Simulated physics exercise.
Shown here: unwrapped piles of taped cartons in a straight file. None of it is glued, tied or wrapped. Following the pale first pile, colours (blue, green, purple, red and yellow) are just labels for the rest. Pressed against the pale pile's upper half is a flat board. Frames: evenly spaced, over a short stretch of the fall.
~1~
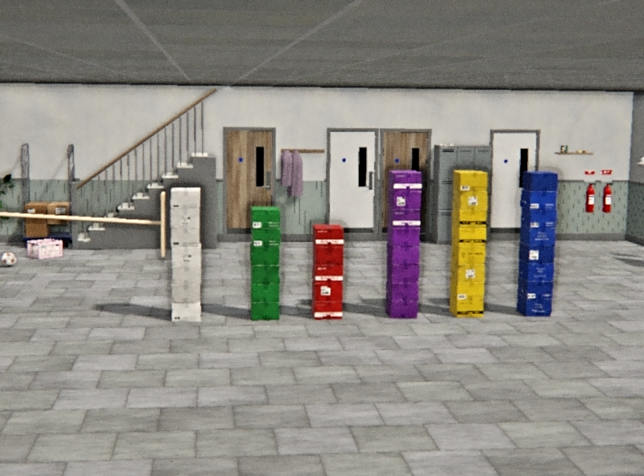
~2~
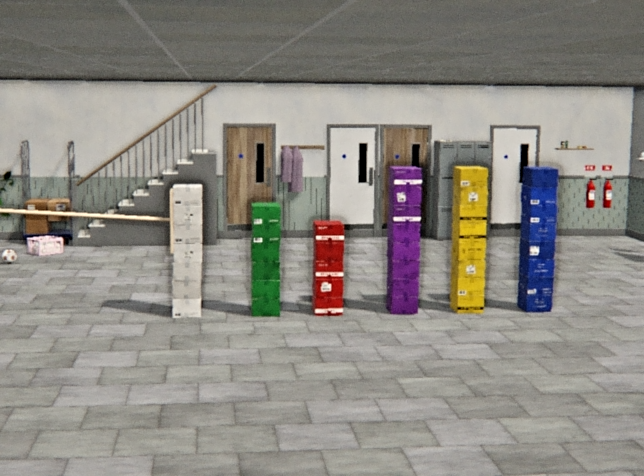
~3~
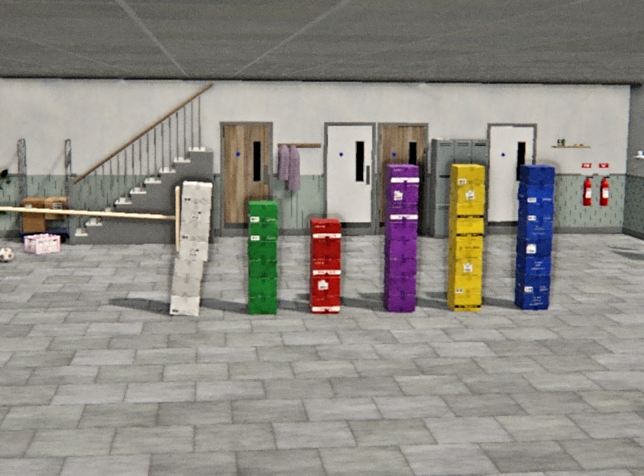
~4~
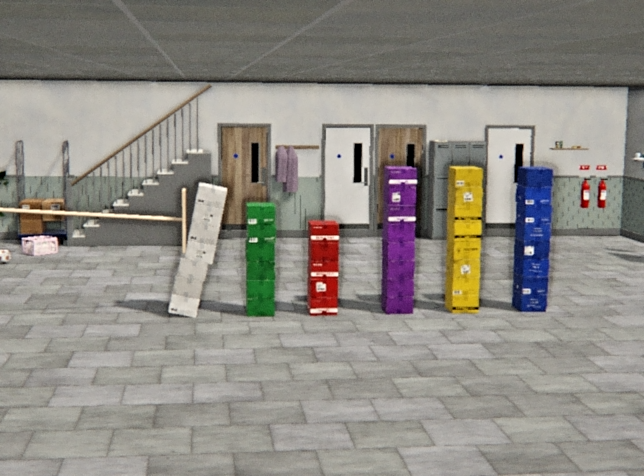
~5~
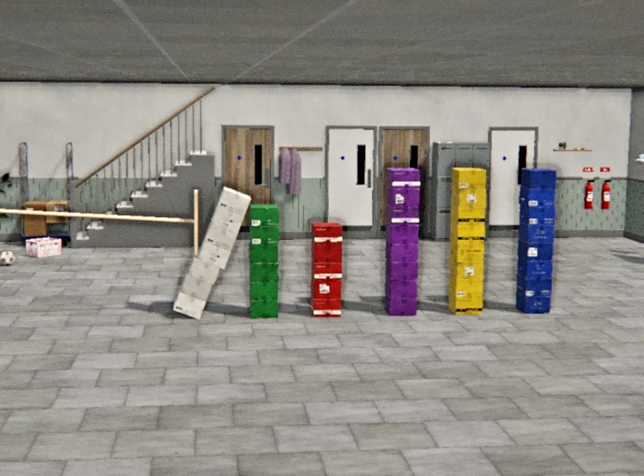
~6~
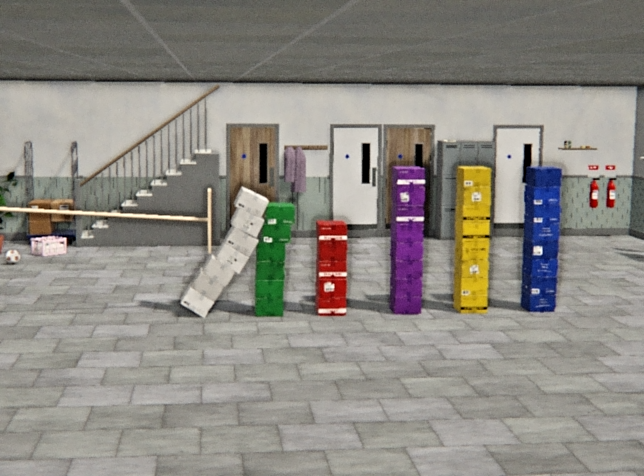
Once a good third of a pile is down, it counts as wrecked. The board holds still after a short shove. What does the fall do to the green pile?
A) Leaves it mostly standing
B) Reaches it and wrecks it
B, reaches it and wrecks it.
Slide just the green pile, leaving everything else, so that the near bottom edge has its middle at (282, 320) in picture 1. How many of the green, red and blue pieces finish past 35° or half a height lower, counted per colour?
By colour: Green 4, red 5, blue 8.
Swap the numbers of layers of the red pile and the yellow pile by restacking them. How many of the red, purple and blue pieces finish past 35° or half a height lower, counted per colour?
Once things settle, you'd count red 8, purple 8, blue 7 down.
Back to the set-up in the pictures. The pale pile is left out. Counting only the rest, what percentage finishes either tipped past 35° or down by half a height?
Around 95 percent.
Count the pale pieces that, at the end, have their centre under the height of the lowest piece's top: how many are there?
The number is 3.
Just after the last frame, 7 of the pale pile down; 6 of the 6 green cartons down (10 of 35 in all colours); top green carton tilted a little, about its own height lower; top red carton tilted clearly, half its height lower.
A moment on, 7 of the pale pile down; 6 of the 6 green cartons down (29 of 35 in all colours); top green carton tilted well over, some three heights lower; top purple carton tilted well over, some three heights lower.
When it is over, 7 of the pale pile down; 6 of the 6 green cartons down (33 of 35 in all colours); top green carton tilted well over, some three heights lower; top yellow carton upside down. In pixels of the last frame, middles, top green carton near (385, 264).
